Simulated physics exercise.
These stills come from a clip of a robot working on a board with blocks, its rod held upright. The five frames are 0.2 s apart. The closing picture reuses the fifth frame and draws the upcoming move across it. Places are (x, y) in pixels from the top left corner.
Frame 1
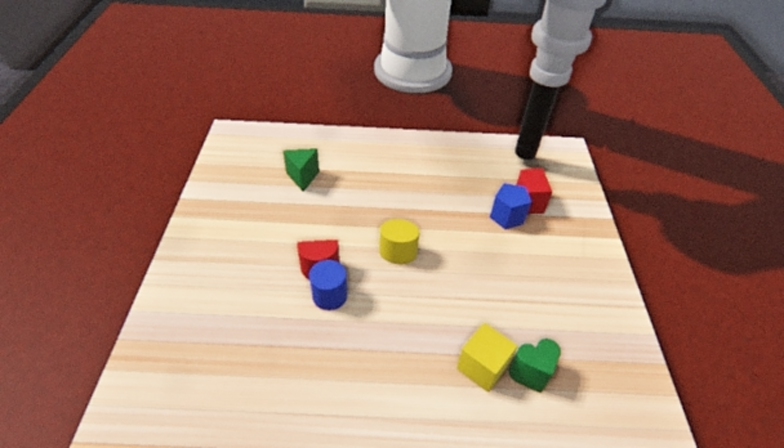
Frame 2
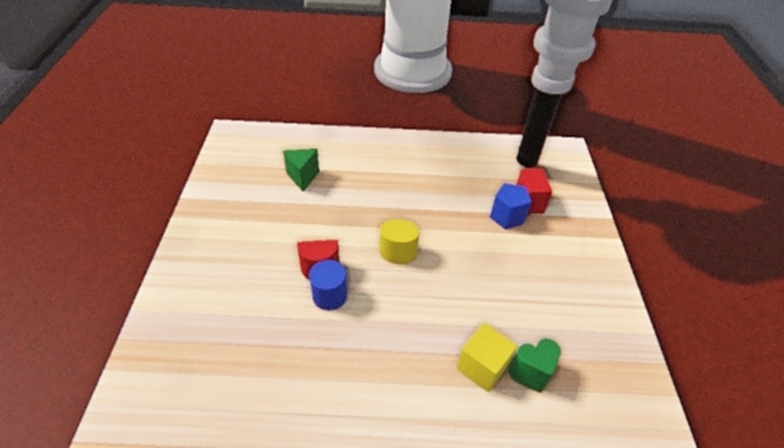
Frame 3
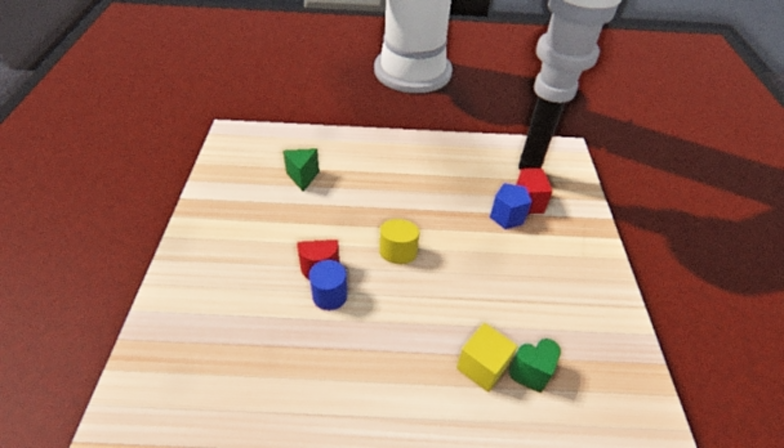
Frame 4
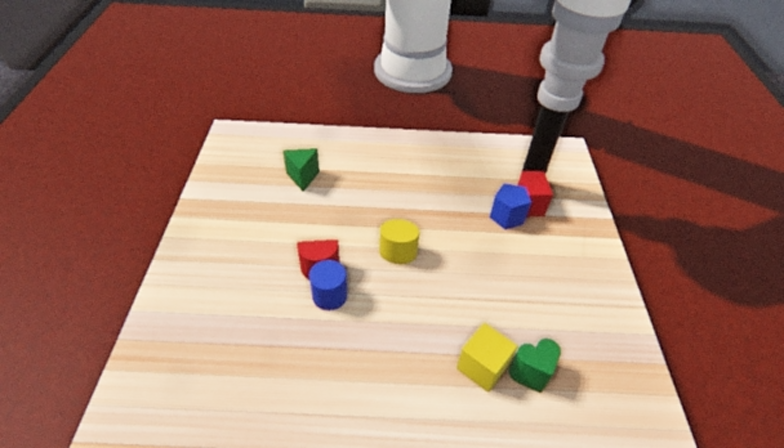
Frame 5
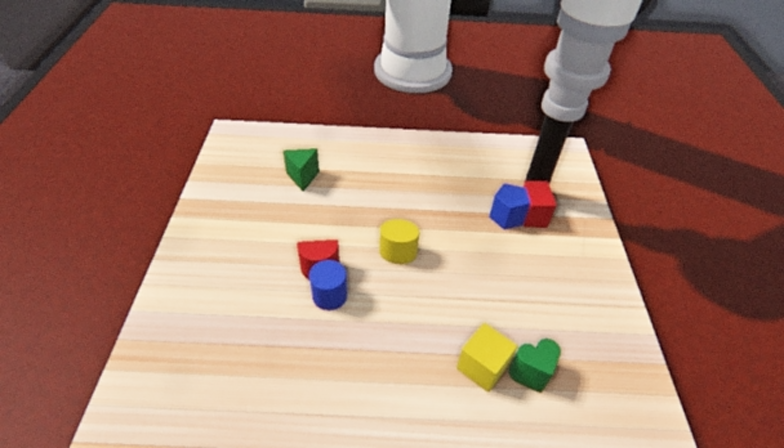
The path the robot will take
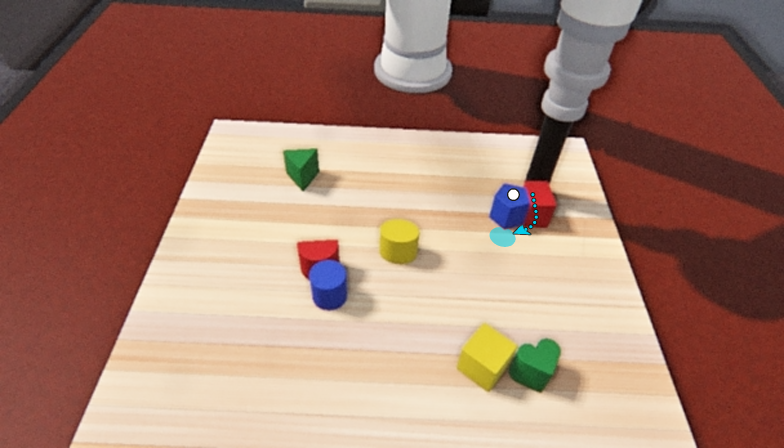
A robot arm with a black rod moved slowly toward the near side of a wooden board scattered with colored blocks, then nudged a red block slightly nearer, beside a blue one.
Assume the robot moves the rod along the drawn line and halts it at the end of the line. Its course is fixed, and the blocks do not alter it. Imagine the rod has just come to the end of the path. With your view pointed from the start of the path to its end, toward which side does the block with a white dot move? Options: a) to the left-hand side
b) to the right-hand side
My answer is option b.
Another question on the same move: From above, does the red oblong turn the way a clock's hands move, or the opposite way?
Rotates counter-clockwise.
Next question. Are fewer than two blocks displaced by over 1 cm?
No, I don't think so.
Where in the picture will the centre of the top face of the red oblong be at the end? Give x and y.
My prediction: (537, 234).
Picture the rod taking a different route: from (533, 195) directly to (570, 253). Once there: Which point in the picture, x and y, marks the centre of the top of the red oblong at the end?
In the picture, that point is around (544, 226).
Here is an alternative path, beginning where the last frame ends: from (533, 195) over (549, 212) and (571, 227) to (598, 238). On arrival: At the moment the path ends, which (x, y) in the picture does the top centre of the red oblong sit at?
Roughly at (547, 210).
The drawn path runs from (533, 195) through (536, 213) and (526, 229) to (503, 237); the dot is on the blue pentagonal block.
What follows on the original path. One third of the way, rod (539, 207); red oblong (544, 213).
Two thirds of the way, rod (528, 223); blue pentagonal block (506, 196), turned 30° clockwise; red oblong (539, 231).
At the end, rod (505, 230); blue pentagonal block (495, 195), turned 65° clockwise; red oblong (537, 234), turned 20° anticlockwise.
